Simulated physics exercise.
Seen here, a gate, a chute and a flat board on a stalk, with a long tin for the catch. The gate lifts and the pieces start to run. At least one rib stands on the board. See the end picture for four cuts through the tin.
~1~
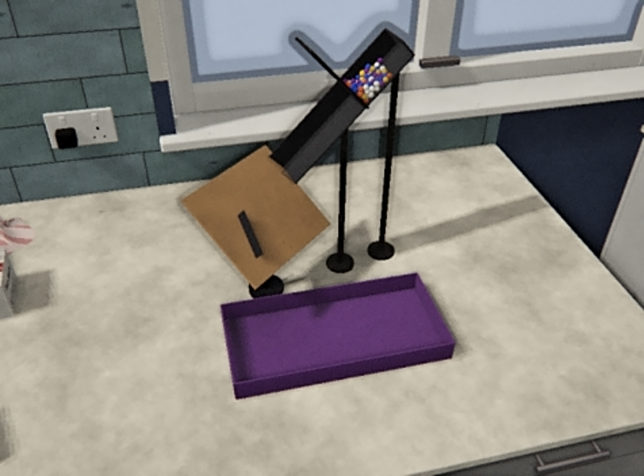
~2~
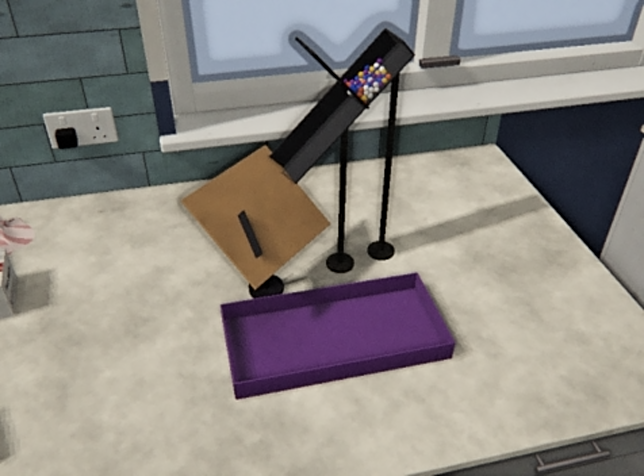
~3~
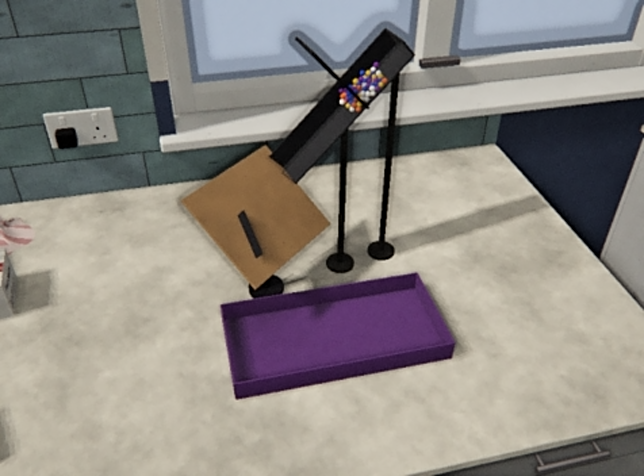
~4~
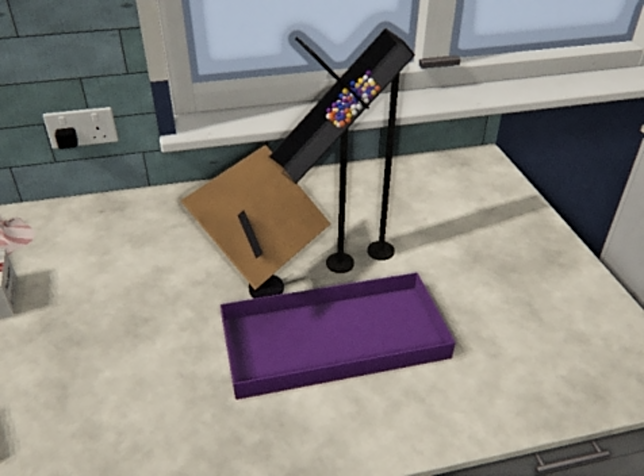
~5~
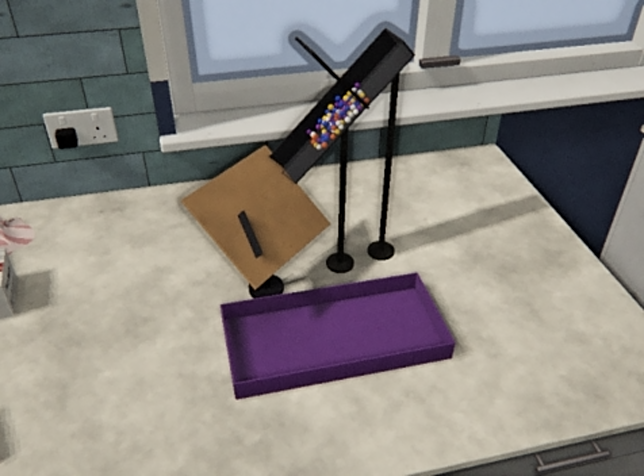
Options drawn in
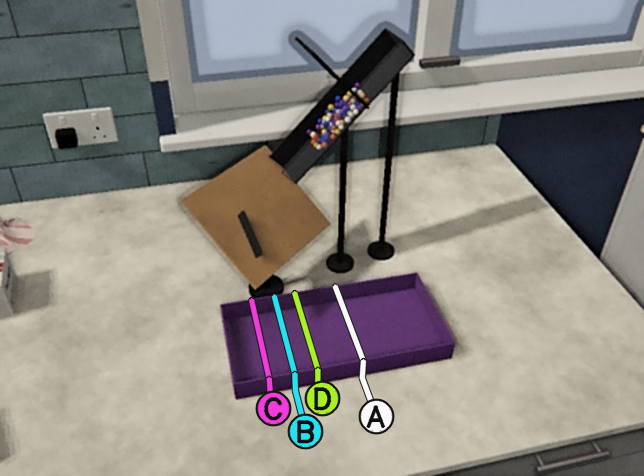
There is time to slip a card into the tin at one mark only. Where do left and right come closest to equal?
D works best here.
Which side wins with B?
More lands on the right.
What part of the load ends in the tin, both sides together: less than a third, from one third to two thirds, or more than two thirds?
About that: More than two thirds.
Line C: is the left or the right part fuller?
Right.
On the marked copy, line A crosses the front rim at (363, 360); line B crosses the front rim at (294, 373); line C crosses the front rim at (269, 377); line D crosses the front rim at (317, 368).
With A, of what is caught, almost all on the left of the divider, about a tenth on the right.
With B, of what is caught, just a few on the left of the divider, almost all on the right.
With C, of what is caught, just a few on the left of the divider, almost all on the right.
With D, of what is caught, roughly a third on the left of the divider, roughly two thirds on the right.
